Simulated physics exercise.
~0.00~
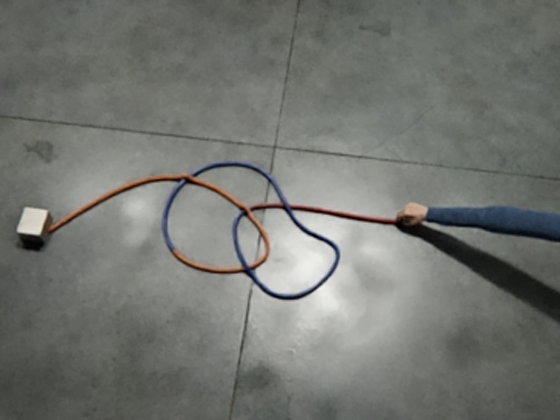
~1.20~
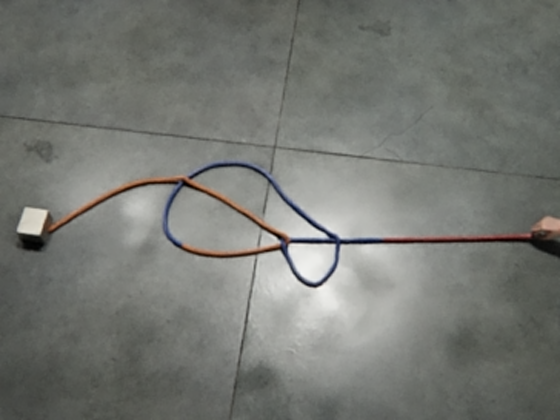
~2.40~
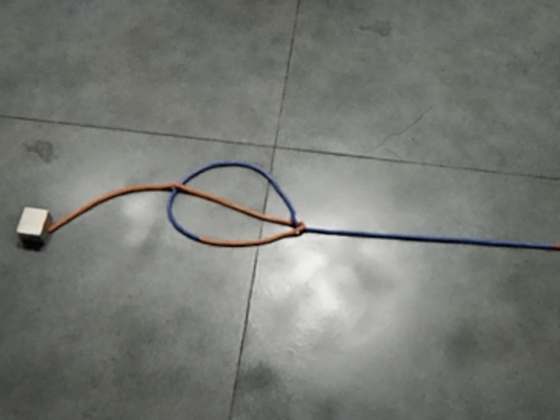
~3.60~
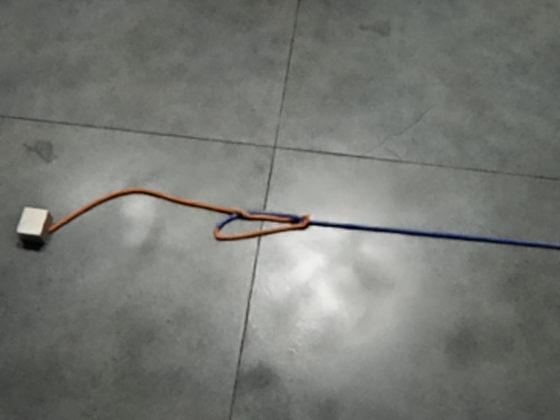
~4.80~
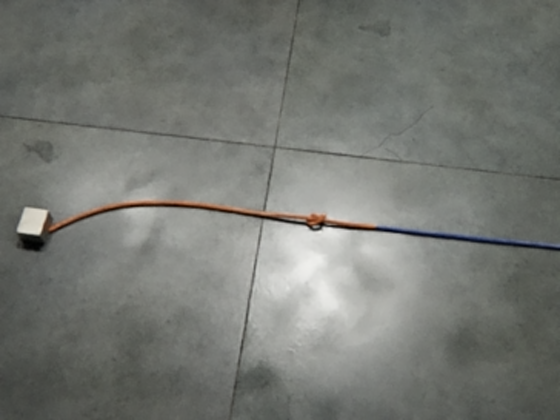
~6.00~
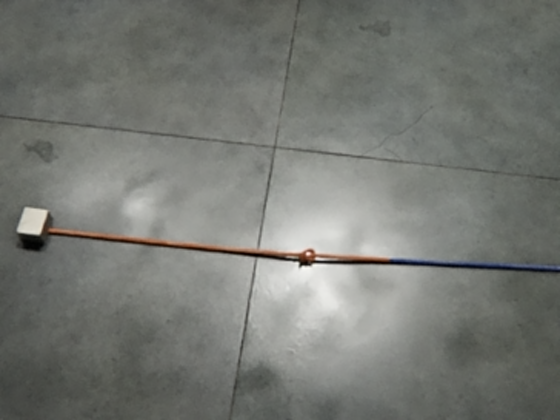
A rope with orange, blue and red sections lies in loops on a gray floor, its left end attached to a pale block, as a hand pulls the other end rightward out of view. The loops shrink and tighten into a small knot, leaving the rope taut.
